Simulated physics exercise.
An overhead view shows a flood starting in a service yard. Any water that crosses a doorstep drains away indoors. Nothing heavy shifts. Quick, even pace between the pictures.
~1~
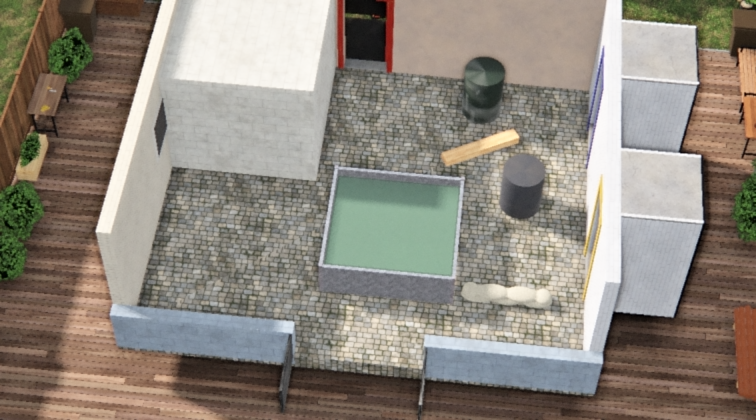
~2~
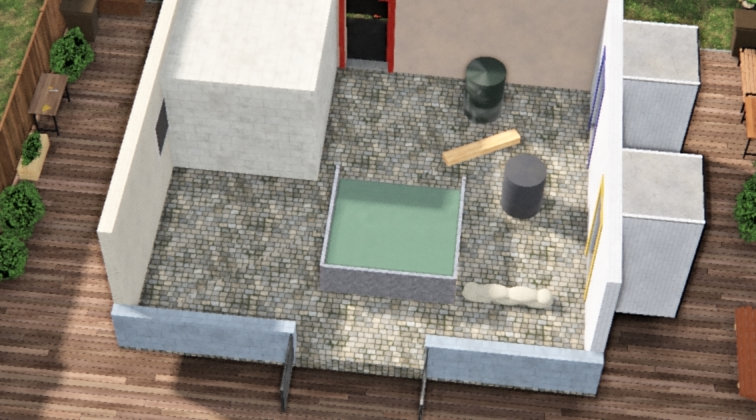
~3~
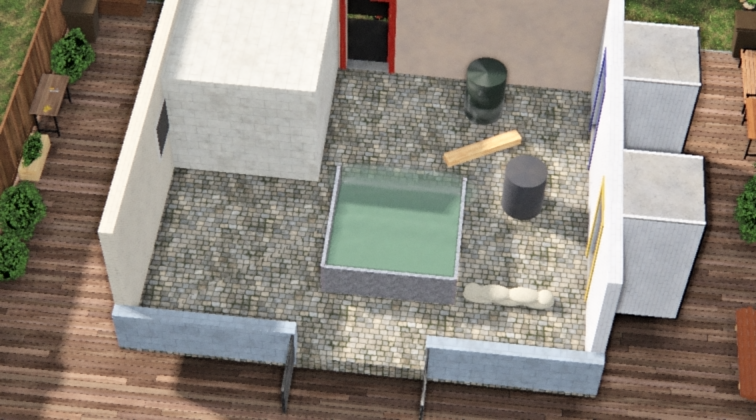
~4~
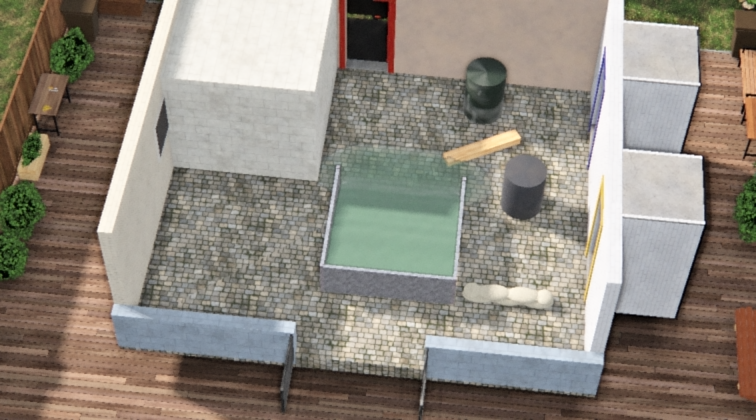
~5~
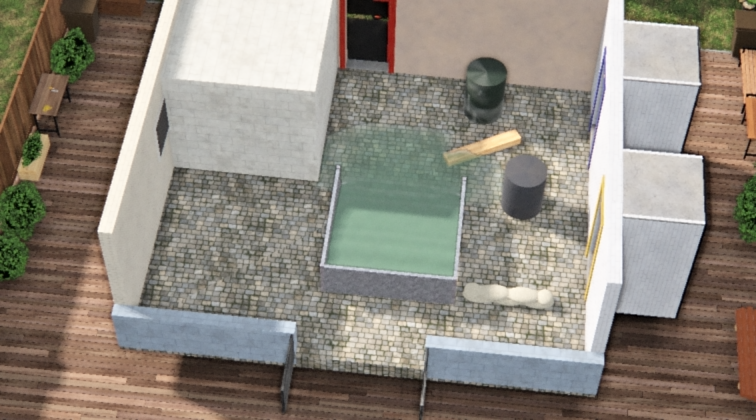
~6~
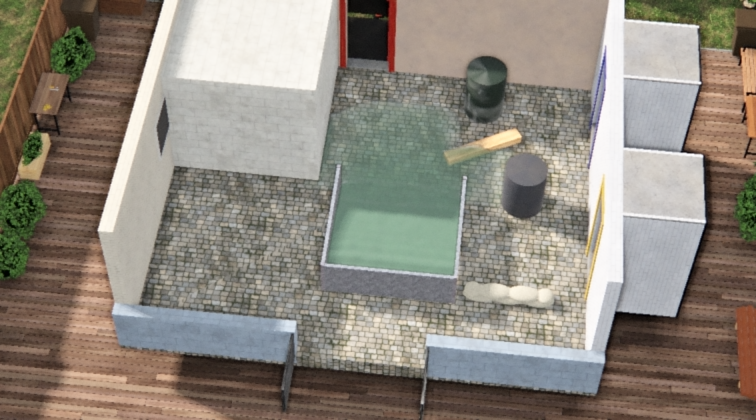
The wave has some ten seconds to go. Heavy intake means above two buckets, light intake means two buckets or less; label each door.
Labels: Red door: Heavy, blue door: Light, yellow door: Light.
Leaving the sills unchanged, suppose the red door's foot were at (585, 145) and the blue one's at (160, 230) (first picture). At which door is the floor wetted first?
Answer: The red-painted one.
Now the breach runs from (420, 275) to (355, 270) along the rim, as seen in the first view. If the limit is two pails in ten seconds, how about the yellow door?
In that case yellow door comes in lower.
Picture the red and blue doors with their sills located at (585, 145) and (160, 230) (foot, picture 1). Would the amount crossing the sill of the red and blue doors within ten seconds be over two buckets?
As I see it, the red one crosses the line; the blue one remains short of it.
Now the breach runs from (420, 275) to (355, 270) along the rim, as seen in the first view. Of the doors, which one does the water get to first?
It's the yellow-painted one.
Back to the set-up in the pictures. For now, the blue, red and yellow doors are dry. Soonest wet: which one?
I'd say the one in red.
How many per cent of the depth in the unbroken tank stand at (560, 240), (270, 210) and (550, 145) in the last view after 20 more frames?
About 2, 0 and 20 percent, in that order.
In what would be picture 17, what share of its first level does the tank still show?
Roughly 34 percent.
A moment on, water covers 30 % of the floor; the red door over two buckets in, the blue door not reached, the yellow door not reached.
Next, water covers 40 % of the floor; the red door far over two buckets in, the blue door wet at the sill, nothing in, the yellow door not reached.
Then, water covers 40 % of the floor; the red door far over two buckets in, the blue door under two buckets in, the yellow door wet at the sill, nothing in.
Later, water covers 55 % of the floor; the red door far over two buckets in, the blue door under two buckets in, the yellow door wet at the sill, nothing in.
In the end, water covers 75 % of the floor; the red door far over two buckets in, the blue door under two buckets in, the yellow door wet at the sill, nothing in.
